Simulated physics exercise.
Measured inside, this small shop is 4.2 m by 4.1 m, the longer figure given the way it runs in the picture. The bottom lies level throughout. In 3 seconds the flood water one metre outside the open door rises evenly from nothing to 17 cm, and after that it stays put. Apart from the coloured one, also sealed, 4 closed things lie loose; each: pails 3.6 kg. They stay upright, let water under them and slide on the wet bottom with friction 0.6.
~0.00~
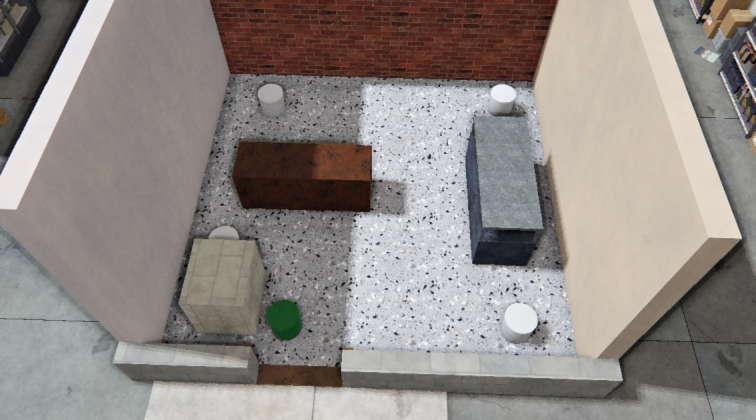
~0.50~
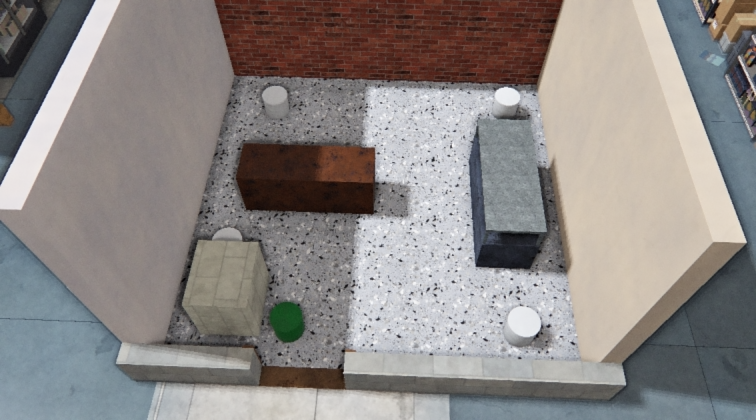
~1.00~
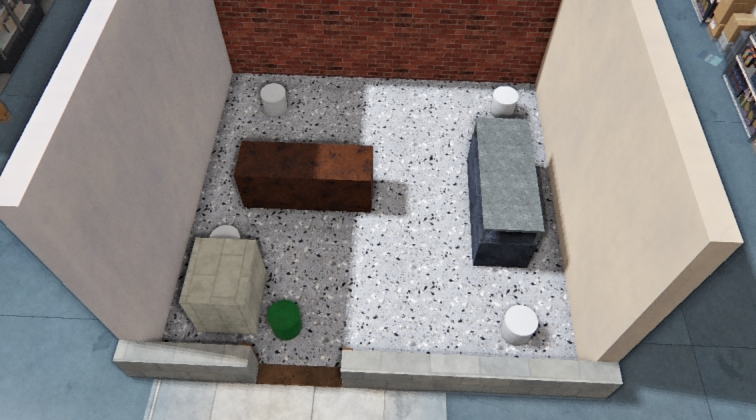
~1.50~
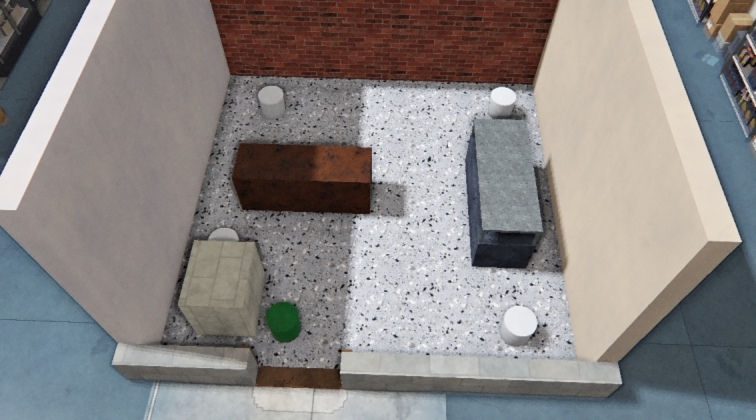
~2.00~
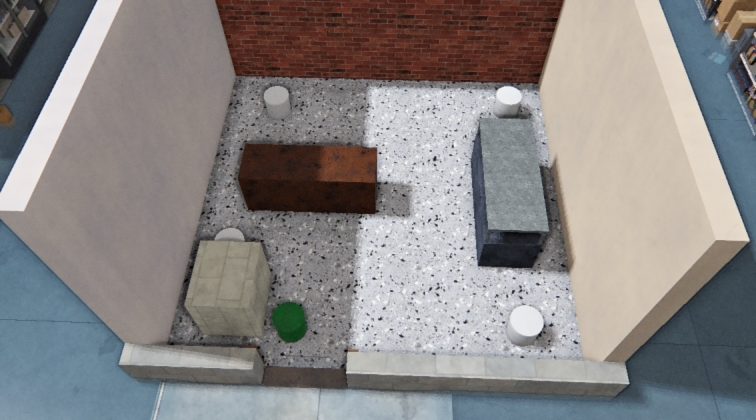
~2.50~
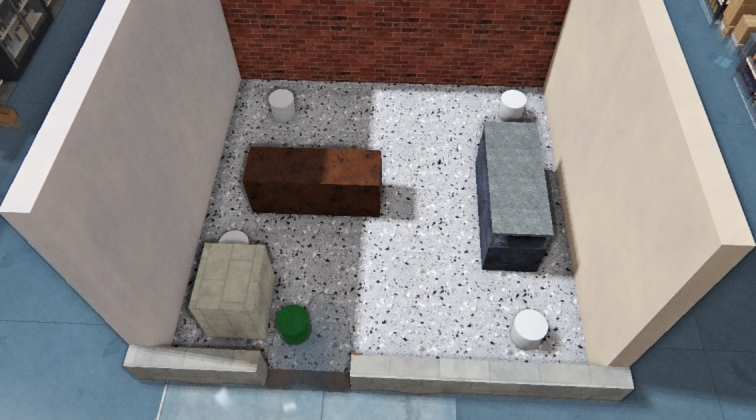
A green pail standing still among blocks and white cylinders in a small walled room, with the view shifting very slightly.
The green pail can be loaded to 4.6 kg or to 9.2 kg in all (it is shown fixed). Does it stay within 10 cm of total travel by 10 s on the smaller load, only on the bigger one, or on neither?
Pretty sure neither figure cuts it.
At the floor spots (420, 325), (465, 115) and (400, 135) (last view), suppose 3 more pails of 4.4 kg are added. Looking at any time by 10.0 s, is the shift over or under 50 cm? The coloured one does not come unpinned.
In turn: Within it, within it, within it.
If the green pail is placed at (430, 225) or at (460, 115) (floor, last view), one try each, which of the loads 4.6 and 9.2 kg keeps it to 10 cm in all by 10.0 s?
The first time the greater option is needed; the second time the lesser option suffices.
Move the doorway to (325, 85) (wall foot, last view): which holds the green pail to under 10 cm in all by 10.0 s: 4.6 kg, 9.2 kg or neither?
I'd say the lighter one will work.
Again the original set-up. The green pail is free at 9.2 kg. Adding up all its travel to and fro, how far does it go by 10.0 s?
I'd put it near 100 cm in all.
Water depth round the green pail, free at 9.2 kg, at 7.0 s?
8 cm, roughly.
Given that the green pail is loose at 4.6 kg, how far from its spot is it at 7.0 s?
About 120 cm.
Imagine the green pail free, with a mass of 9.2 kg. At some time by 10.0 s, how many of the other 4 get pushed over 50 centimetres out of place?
I make that 0.
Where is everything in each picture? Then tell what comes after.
In the first picture, the green pail at (283, 315), on the bottom; water covers 0.0 m2; 0 of 5 have shifted.
In the second picture, the green pail at (286, 317) rests on the ground; water covers 0.0 m2; 0 of 5 have shifted.
In the third picture, the green pail at (283, 314), on the bottom; 0.0 m2 under water; 0 of 5 have shifted.
In the fourth picture, the green pail at (282, 317) rests on the ground; water covers 0.0 m2; 0 of 5 have shifted.
In the fifth picture, the green pail at (288, 317) rests on the ground; water covers 0.0 m2; 0 of 5 have shifted.
In the sixth picture, the green pail at (292, 319), on the bottom; water covers 0.4 m2; 0 of 5 have shifted.
After 3.5 s the green pail would be 59 cm from its start with 4.6 kg and 15 cm from its start with 9.2 kg; 6 cm of water round it then.
After 4.5 s the green pail would be 129 cm from its start with 4.6 kg and 71 cm from its start with 9.2 kg; 6 cm of water round it then.
After 7.0 s the green pail would be 127 cm from its start with 4.6 kg and 98 cm from its start with 9.2 kg; 8 cm of water round it then.
After 10.0 s the green pail would be 108 cm from its start with 4.6 kg and 105 cm from its start with 9.2 kg; 9 cm of water round it then.
